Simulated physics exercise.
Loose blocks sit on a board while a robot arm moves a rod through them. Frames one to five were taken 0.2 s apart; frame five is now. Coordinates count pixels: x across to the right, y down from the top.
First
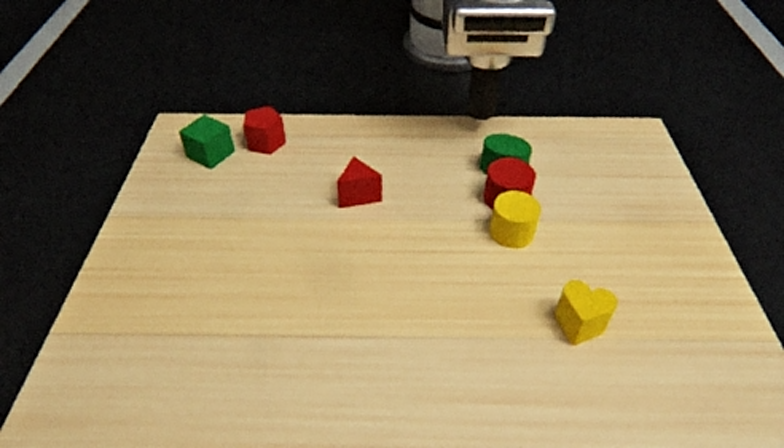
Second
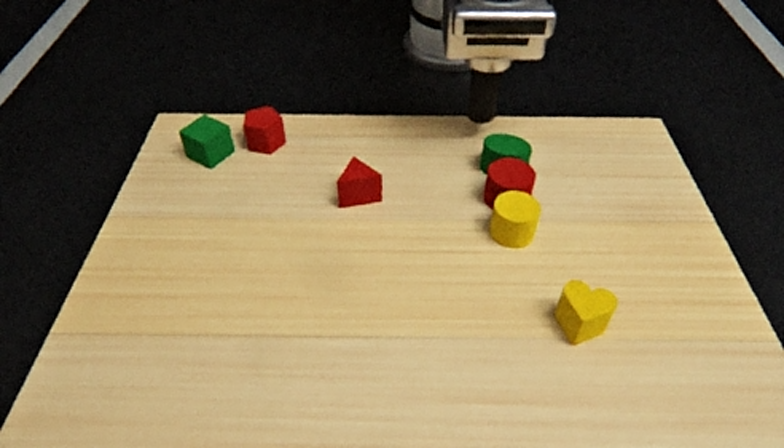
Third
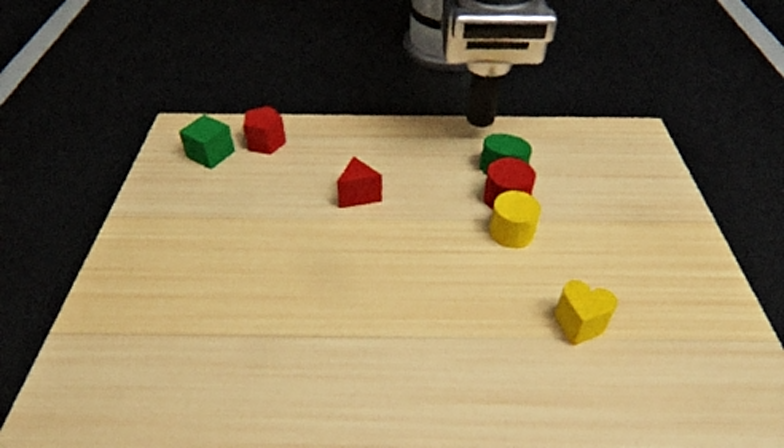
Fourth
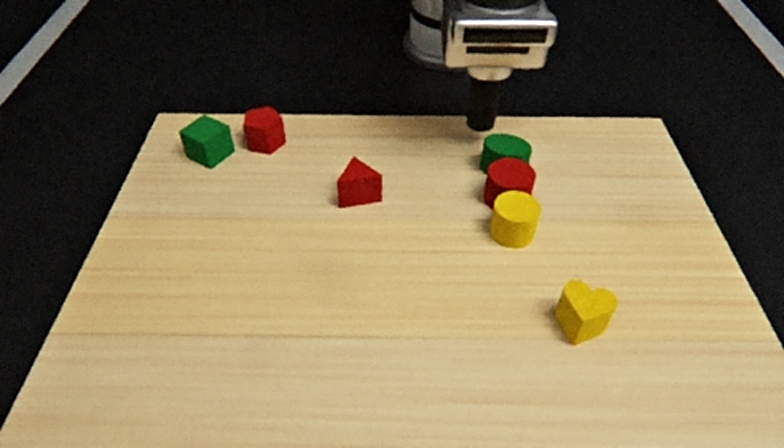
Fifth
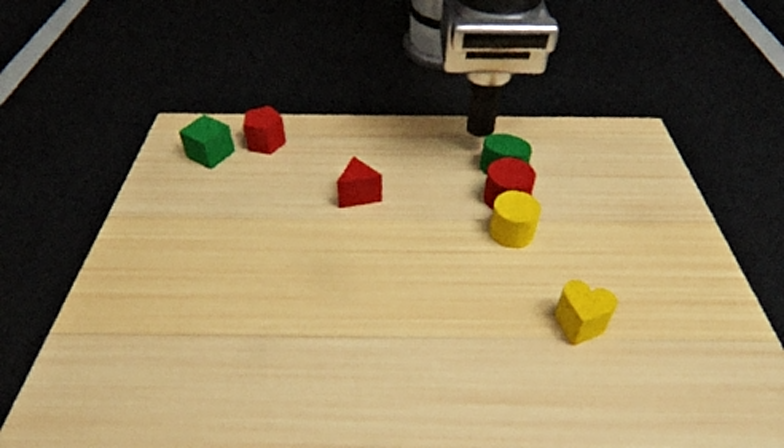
A robot arm's dark rod edges slightly forward at the far side of a wooden board, drawing close to a green block beside red and yellow cylinders, while all the blocks, including a yellow heart, stay still.
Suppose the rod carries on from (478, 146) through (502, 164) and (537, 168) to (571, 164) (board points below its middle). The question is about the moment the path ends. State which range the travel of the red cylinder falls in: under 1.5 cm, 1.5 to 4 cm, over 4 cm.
Travels 1.5 to 4 cm.
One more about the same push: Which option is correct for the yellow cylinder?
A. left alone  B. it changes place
That would be B.
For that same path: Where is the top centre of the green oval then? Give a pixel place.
Put as a pixel place, it's (556, 163).
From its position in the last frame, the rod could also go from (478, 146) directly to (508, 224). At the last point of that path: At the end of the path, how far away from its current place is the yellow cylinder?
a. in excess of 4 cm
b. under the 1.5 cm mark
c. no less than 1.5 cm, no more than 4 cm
Option c.
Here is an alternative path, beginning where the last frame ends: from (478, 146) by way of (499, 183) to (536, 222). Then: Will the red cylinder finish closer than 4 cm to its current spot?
In short: No.
What follows on the original path. One third of the way, rod at (505, 147); green oval at (533, 155), turned 20° anticlockwise; red cylinder at (523, 181); yellow cylinder at (516, 212).
Two thirds of the way, rod at (541, 151); green oval at (556, 163), turned 10° anticlockwise; red cylinder at (527, 183); yellow cylinder at (515, 214).
At the end, rod at (576, 147); green oval at (556, 163), turned 10° anticlockwise; red cylinder at (527, 183); yellow cylinder at (515, 214).
